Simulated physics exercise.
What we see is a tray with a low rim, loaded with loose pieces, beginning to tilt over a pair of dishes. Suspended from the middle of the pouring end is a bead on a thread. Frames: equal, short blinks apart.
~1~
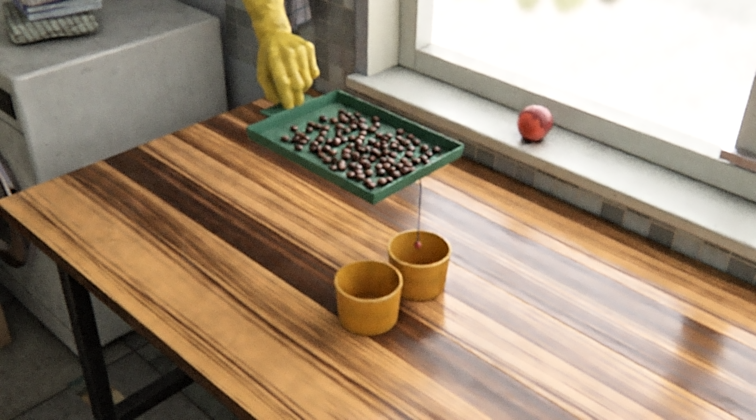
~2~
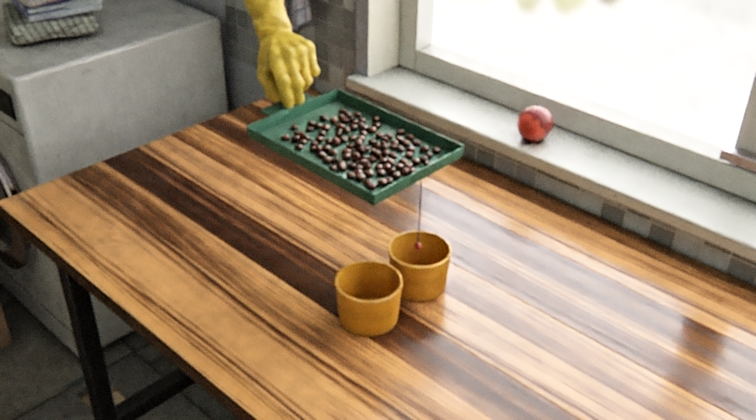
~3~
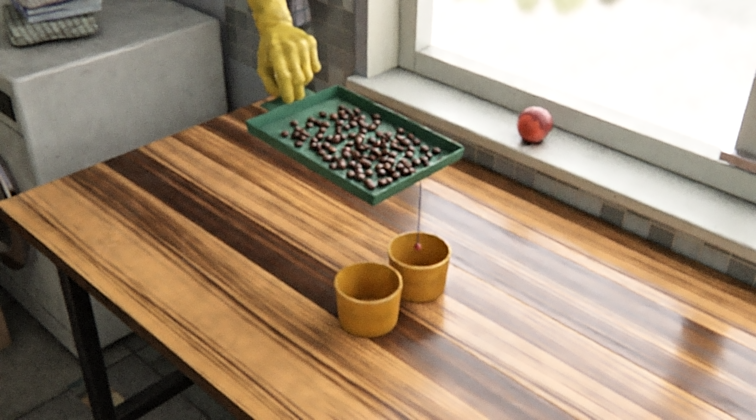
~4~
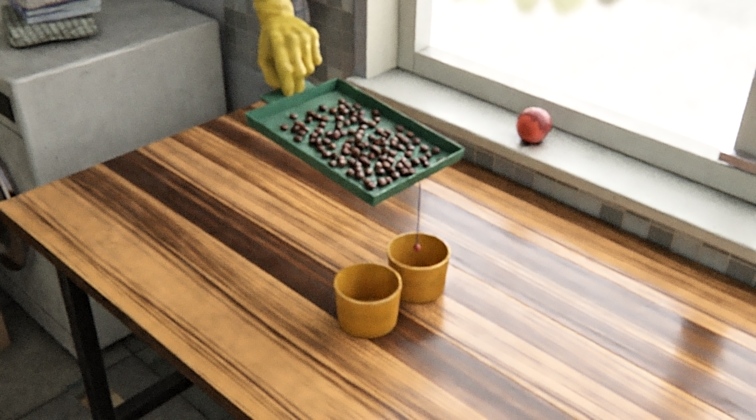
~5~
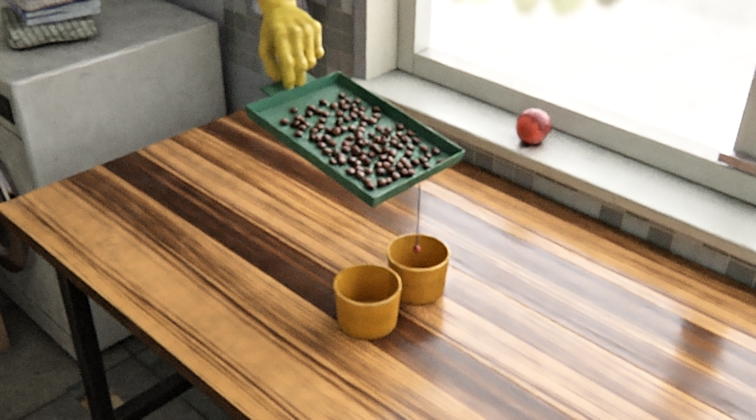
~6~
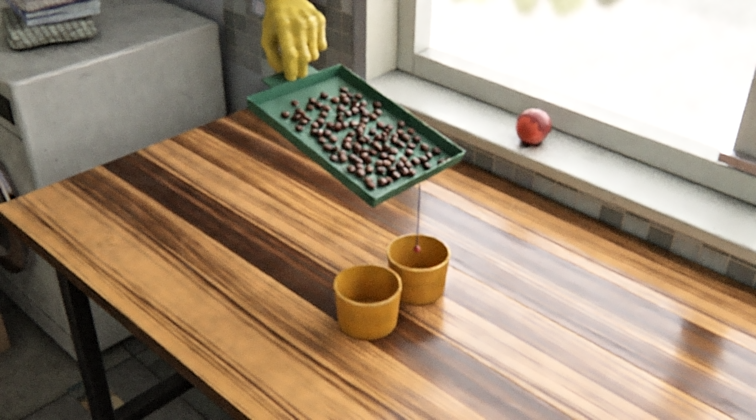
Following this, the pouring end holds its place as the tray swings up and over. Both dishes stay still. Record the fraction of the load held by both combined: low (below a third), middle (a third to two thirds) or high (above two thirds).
Fraction held by both: Low.
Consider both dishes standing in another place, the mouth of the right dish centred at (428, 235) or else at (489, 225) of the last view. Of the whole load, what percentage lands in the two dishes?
You'd get near 0 per cent and afterwards near 40 per cent.
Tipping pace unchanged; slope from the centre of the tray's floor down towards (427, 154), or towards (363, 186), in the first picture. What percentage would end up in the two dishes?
First case: 0 %; second case: 100 %.
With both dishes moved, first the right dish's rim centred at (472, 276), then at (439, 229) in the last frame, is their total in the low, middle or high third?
Trial 1 - in the middle band. Trial 2 - below one third.
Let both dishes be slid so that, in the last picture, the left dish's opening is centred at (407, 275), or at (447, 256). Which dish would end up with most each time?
First try: The dish on the right-hand side; second try: The dish on the left-hand side.
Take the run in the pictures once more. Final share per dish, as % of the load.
Roughly 0 in a hundred end in the left dish and roughly 0 in a hundred in the right dish.
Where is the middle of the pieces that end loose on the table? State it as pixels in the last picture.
I'd put the middle at roughly (482, 308).
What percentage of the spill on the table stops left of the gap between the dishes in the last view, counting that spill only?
Looks like close to 0 per cent of it.
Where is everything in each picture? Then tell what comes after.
Corners of the pouring end (374, 192) and (461, 145), level; middle of the load (365, 149), flat chocolate drops; left dish (392, 309); right dish (442, 276); bead on its thread (418, 246), in the first picture.
Corners of the pouring end (374, 193) and (462, 146), level; middle of the load (366, 149), in the second picture.
Corners of the pouring end (374, 194) and (462, 147), tipped barely, level across its low end; middle of the load (366, 147), in the third picture.
Corners of the pouring end (374, 195) and (462, 149), tipped a little, level across its low end; middle of the load (365, 145), in the fourth picture.
Corners of the pouring end (374, 196) and (462, 151), tipped a little, level across its low end; middle of the load (365, 142), in the fifth picture.
Corners of the pouring end (375, 196) and (462, 151), tipped a little, level across its low end; middle of the load (366, 139); left dish (391, 313); right dish (441, 279), in the sixth picture.
Just after the last frame, tray tipped steeply; every one on the tray.
A moment on, tray tipped right over; the larger part on the tray; just a few outside both; about a tenth in the air.
Further on, tray tipped past a quarter turn; just a few in the right dish; almost all outside both.
When it is over, tray tipped past a quarter turn; not one in the left dish; just a few in the right dish; almost all outside both.
